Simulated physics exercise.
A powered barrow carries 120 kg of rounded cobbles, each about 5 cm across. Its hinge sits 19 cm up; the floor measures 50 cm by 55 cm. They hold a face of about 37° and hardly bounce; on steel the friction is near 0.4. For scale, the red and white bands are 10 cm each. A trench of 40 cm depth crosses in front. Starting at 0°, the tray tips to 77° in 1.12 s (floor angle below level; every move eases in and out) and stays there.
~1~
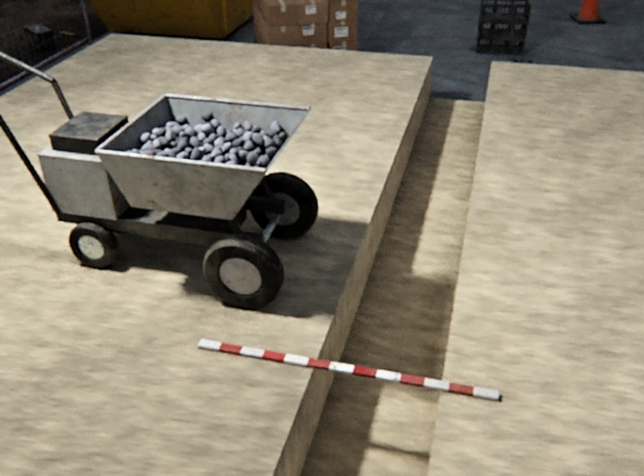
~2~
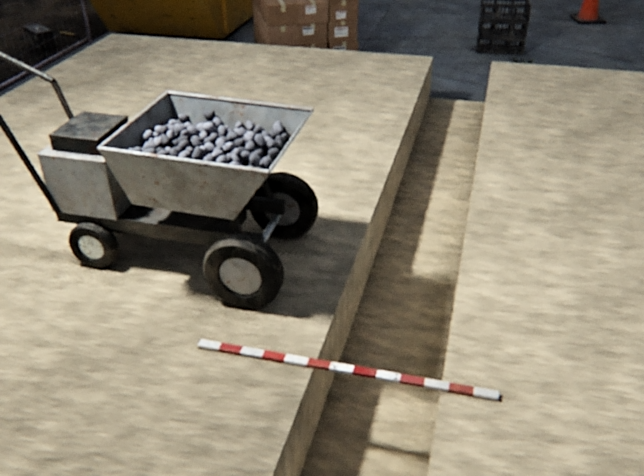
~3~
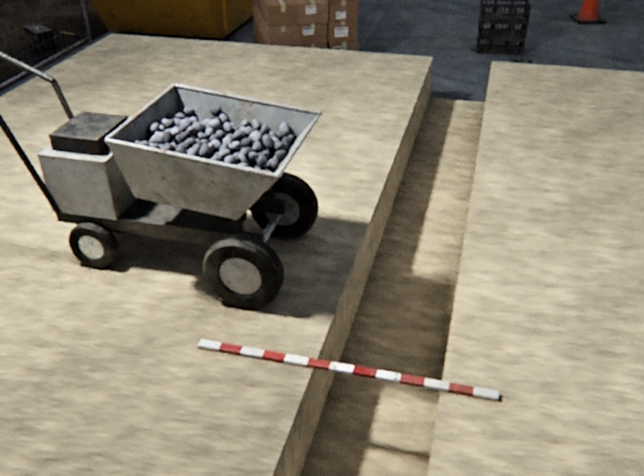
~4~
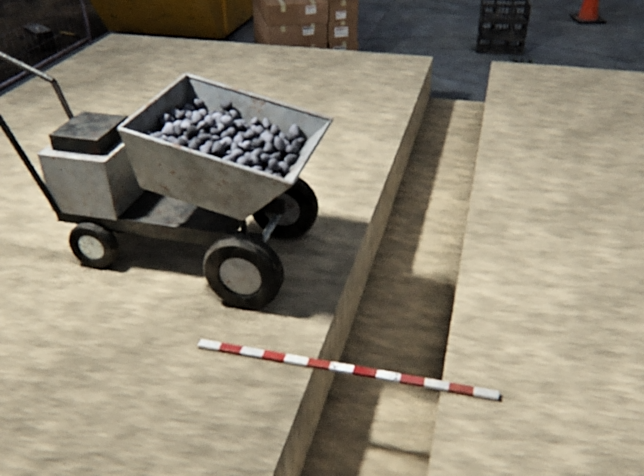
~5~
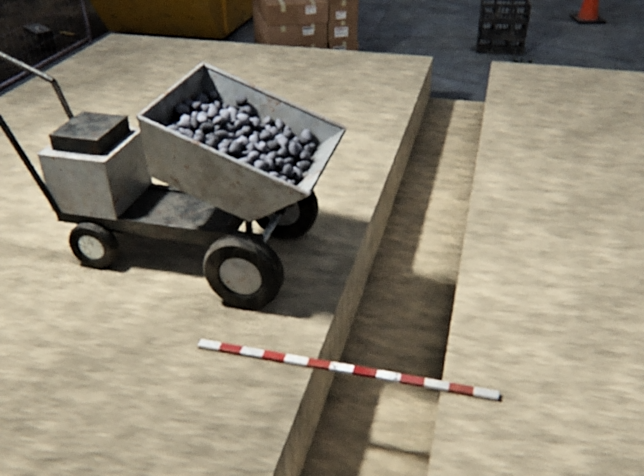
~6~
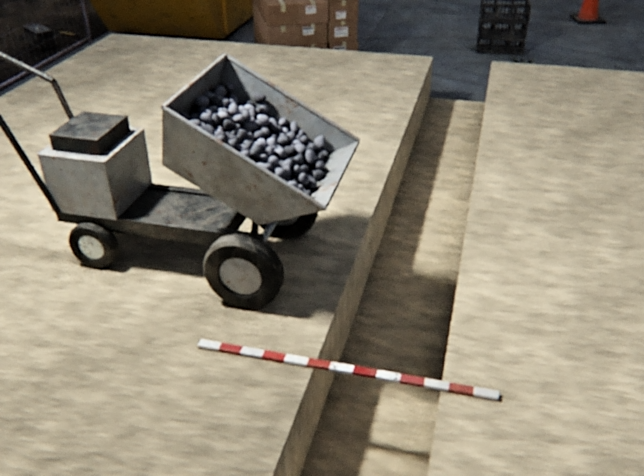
The footage shows a small wheeled barrow loaded with rounded grey stones standing beside a trench, near a red and white banded pole; its tray gradually tilts down toward the right, its rear rising, while the wheels stay still.
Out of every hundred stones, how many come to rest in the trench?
About 98 per cent.
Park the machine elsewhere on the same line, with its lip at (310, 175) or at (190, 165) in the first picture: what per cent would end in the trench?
First some 65, then 80 per cent.
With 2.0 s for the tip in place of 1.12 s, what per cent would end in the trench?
In that case some 100 per cent.
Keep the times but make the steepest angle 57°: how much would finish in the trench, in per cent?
It would be near 35 per cent.
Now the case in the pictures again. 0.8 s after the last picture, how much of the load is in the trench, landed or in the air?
About 45 per cent by then.
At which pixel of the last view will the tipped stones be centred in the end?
Their middle is at about (415, 342).
Then, 0.4 s after the last picture the floor is at 65°, 100 % in the tray; the foremost stones are at (370, 241).
Then, 0.8 s after the last picture the floor is at 77°, 54 % in the tray, 45 % in the trench, 1 % past the trench; the foremost stones are at (463, 289).
Then, 1.1 s after the last picture the floor is at 77°, 19 % in the tray, 80 % in the trench, 2 % past the trench; the foremost stones are at (529, 285).
Then, 3.0 s after the last picture the floor is at 77°, 0 % in the tray, 98 % in the trench, 2 % past the trench; the foremost stones are at (558, 289).
